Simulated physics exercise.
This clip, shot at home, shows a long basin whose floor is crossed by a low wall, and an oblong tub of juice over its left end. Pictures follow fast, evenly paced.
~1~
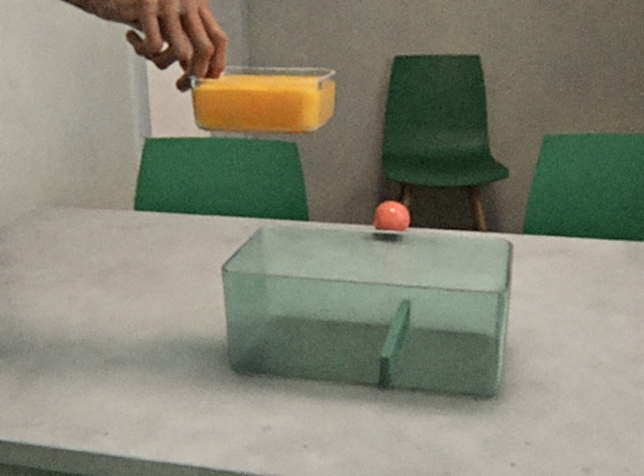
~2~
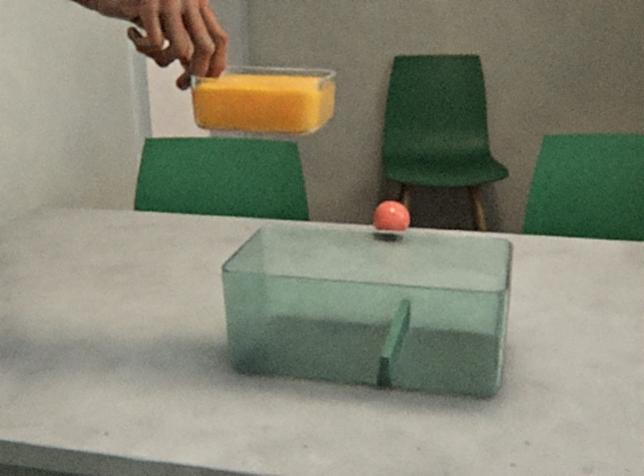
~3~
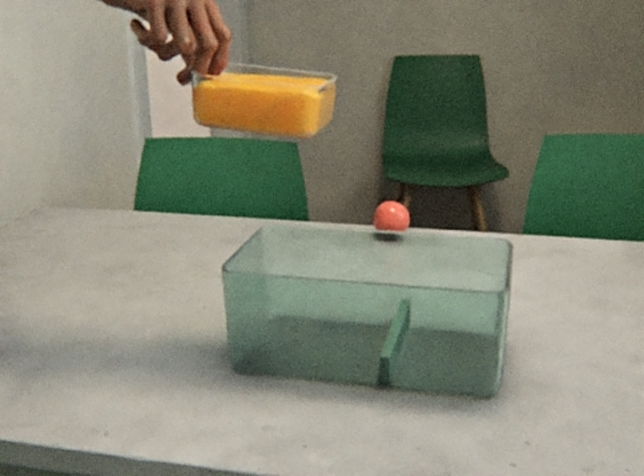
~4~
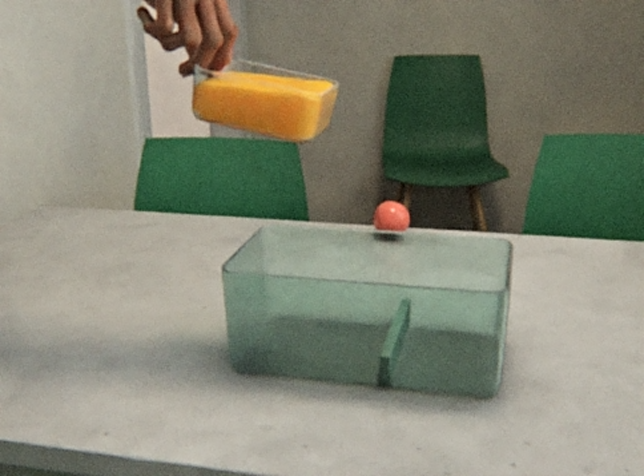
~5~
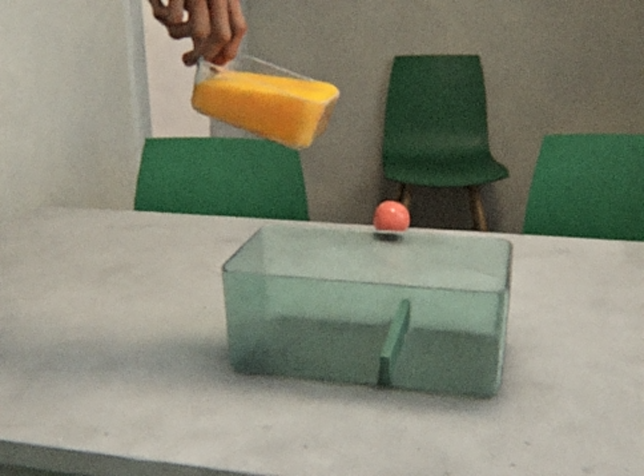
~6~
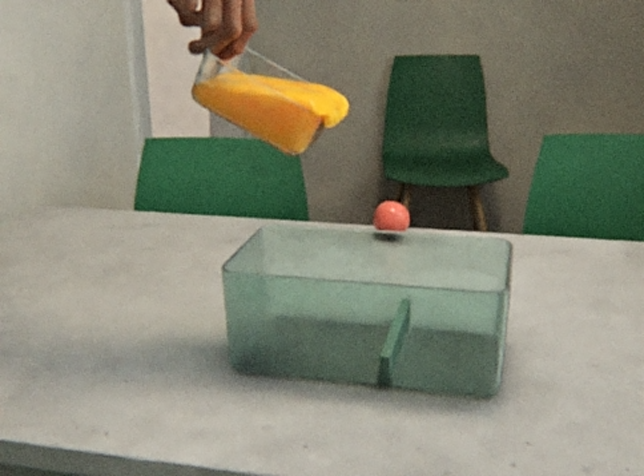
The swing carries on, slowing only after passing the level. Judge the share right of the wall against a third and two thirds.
Lands in the middle band.
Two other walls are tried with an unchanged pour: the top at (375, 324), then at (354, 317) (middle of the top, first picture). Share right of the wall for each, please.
With the first placement it is 70 %, with the second 80 %.
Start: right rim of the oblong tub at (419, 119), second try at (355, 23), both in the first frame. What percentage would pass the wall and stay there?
Close to 75 in a hundred, and close to 70 in a hundred.
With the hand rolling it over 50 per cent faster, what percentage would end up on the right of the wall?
Roughly 35 percent.
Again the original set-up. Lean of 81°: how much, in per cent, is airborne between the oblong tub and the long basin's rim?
45 %.
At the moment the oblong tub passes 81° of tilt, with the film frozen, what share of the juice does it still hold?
15 %.
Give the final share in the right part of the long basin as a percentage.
Some 50 per cent.
A moment on, the oblong tub is tipped on its side and 15 per cent is still to pour, 12 is left of the wall and 26 right of it.
Next, the oblong tub is tipped on its side and 4 per cent is still to pour, 38 is left of the wall and 52 right of it.
Then the oblong tub is tipped on its side and 1 per cent is still to pour, 45 is left of the wall and 51 right of it.
Later the oblong tub is tipped on its side and 0 per cent is still to pour, 47 is left of the wall and 51 right of it.
In the end 47 per cent lies left of the wall, 51 right of it and 2 outside.
